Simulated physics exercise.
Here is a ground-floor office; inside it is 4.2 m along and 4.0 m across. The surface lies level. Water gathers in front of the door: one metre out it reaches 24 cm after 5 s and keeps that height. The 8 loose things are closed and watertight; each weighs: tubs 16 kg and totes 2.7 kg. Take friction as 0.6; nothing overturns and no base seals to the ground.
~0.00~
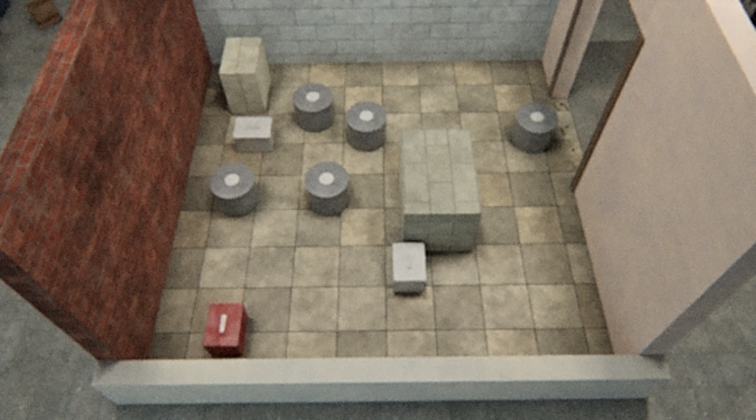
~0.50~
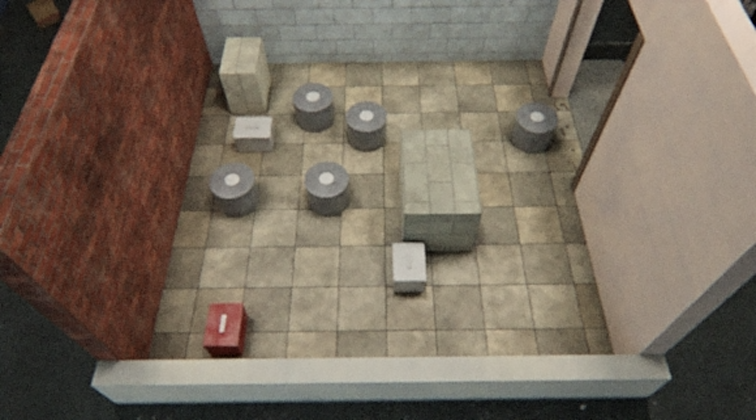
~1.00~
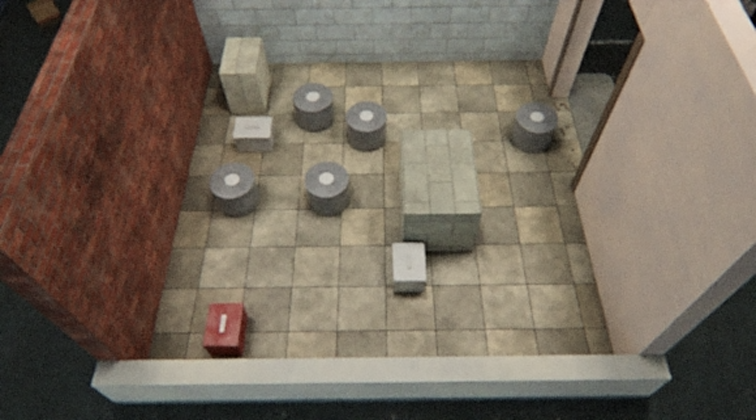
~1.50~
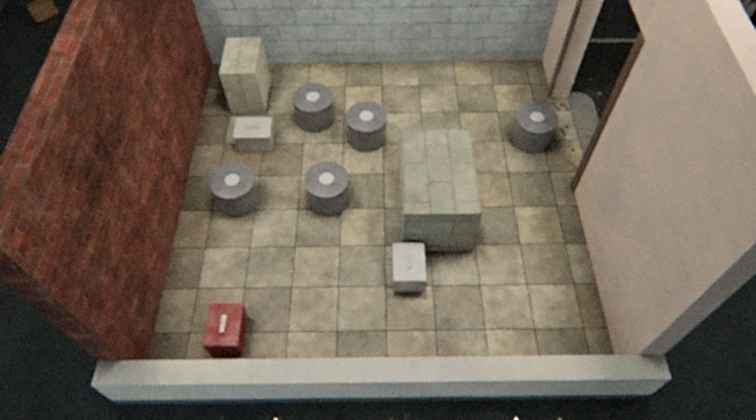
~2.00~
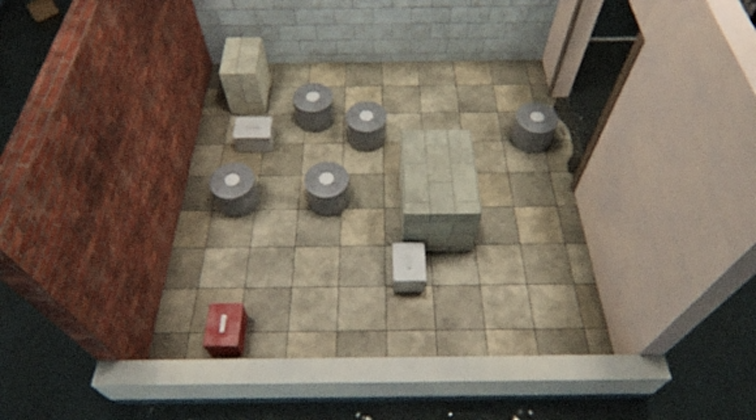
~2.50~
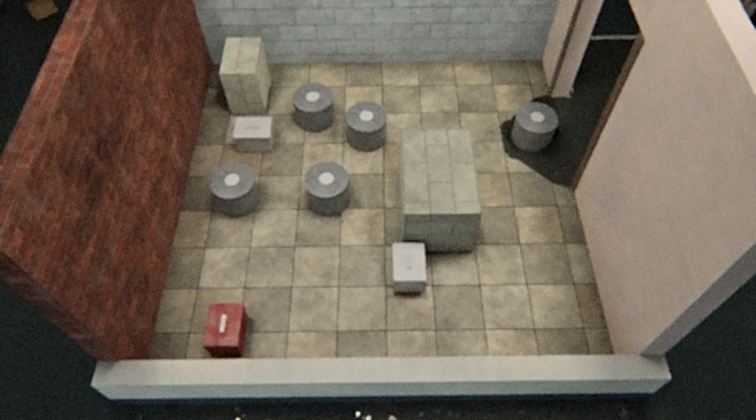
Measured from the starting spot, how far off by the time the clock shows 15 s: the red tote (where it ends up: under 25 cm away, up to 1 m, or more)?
Red tote travels far.
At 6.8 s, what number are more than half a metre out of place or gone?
I count 1.
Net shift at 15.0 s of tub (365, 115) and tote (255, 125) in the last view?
In that order: 80 cm, 100 cm.
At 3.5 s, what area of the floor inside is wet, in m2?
Roughly 2.5 m2.
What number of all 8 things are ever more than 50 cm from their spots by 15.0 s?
I count 8.
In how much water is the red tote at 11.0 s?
Roughly 18 cm.
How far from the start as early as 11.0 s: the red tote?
About 40 cm.
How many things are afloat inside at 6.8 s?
I count 0.
After 3.5 s the red tote is near (223, 324), 0.0 m from its start, aground; 0 afloat.
After 6.8 s the red tote is near (223, 324), 0.0 m from its start, aground; 0 afloat.
After 11.0 s the red tote is near (171, 339), 0.4 m from its start, afloat; 6 afloat.
After 15.0 s the red tote is near (371, 217), 1.7 m from its start, afloat; 8 afloat.
